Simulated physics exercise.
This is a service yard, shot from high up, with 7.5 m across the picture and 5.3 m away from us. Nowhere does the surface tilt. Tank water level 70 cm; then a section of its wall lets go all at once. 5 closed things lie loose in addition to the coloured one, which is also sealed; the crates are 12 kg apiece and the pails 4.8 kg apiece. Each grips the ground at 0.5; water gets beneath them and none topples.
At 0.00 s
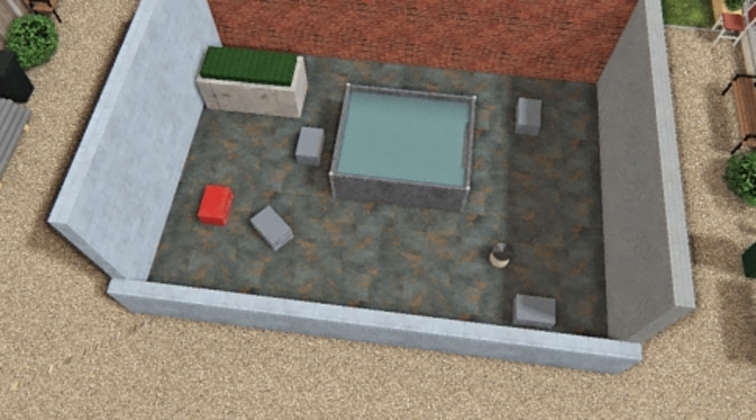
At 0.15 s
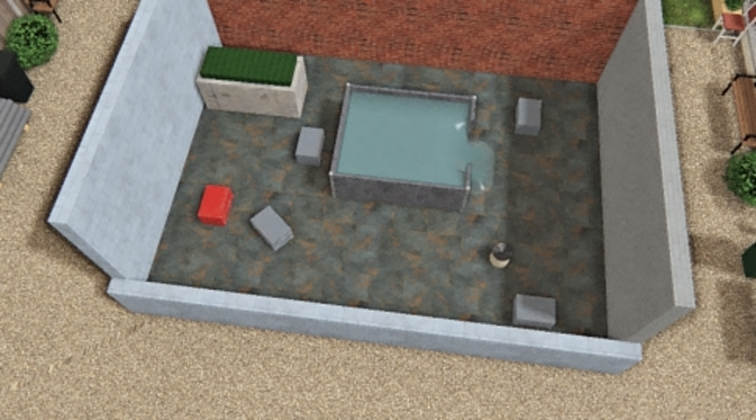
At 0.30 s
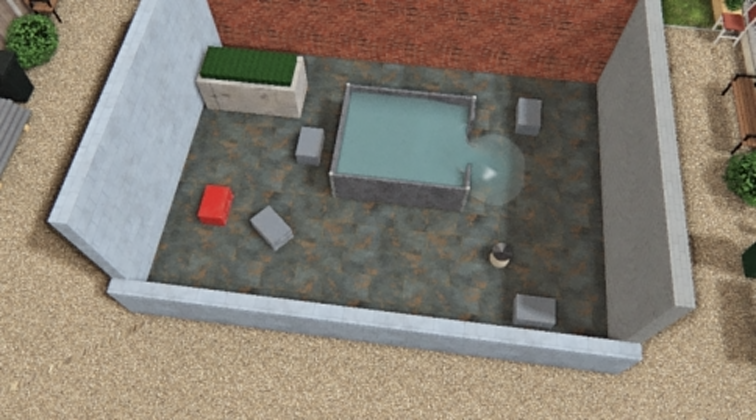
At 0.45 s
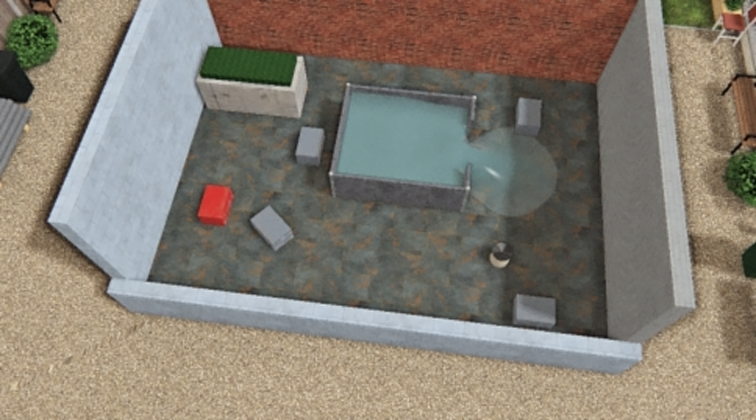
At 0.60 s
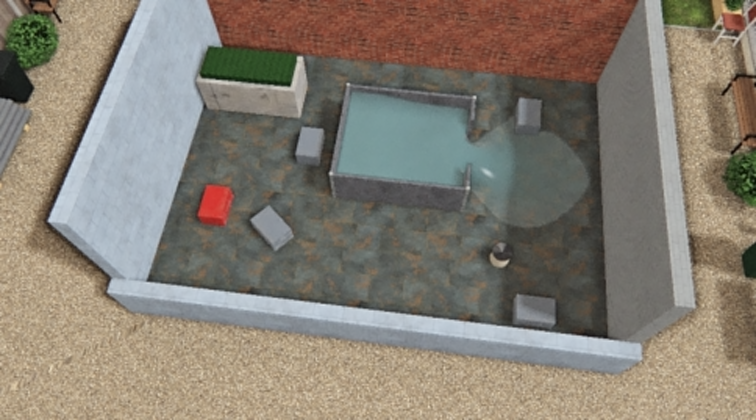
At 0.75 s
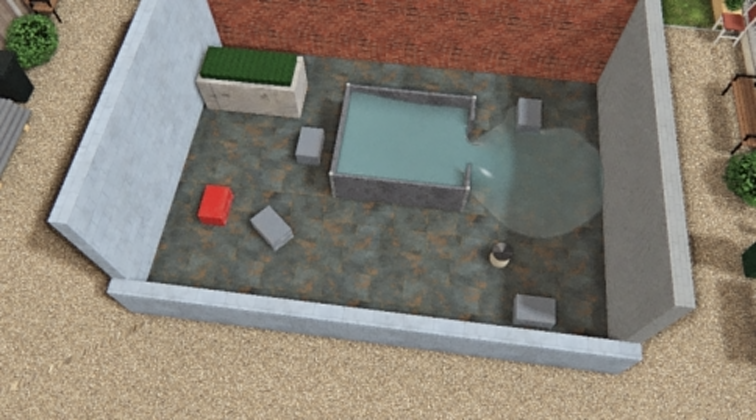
The clip shows a walled yard with a raised water tank, a red crate and several grey blocks; water pours from the tank's right side and spreads across the paving to the right wall, while the crate stays still.
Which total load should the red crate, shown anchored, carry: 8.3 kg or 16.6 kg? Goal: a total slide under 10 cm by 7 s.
Outcome: Lighter passes.
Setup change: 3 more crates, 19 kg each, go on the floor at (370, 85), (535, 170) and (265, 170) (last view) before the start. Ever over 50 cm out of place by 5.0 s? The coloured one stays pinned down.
Taking them one by one: Above the mark; above the mark; below the mark.
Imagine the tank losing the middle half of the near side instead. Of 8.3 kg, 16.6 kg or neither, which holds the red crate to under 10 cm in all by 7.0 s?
Then I'd expect neither mass to do.
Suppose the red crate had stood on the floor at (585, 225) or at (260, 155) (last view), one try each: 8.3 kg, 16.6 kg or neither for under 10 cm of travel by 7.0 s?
At the first place nothing works, and at the second the small mass does it.
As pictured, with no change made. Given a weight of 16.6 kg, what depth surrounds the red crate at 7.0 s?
Depth: Approx. 2 cm.
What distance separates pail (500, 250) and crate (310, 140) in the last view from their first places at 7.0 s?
Net distance: First 10 cm, second 0 cm.
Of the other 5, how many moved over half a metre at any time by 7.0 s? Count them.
2 of them.
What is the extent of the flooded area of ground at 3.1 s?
Somewhere around 17 m2, roughly.
After 1.4 s the red crate would be 0 cm from its start with 8.3 kg and 0 cm from its start with 16.6 kg; 0 cm of water round it then.
After 3.1 s the red crate would be 0 cm from its start with 8.3 kg and 0 cm from its start with 16.6 kg; 0 cm of water round it then.
After 4.9 s the red crate would be 0 cm from its start with 8.3 kg and 0 cm from its start with 16.6 kg; 0 cm of water round it then.
After 7.0 s the red crate would be 0 cm from its start with 8.3 kg and 0 cm from its start with 16.6 kg; 2 cm of water round it then.
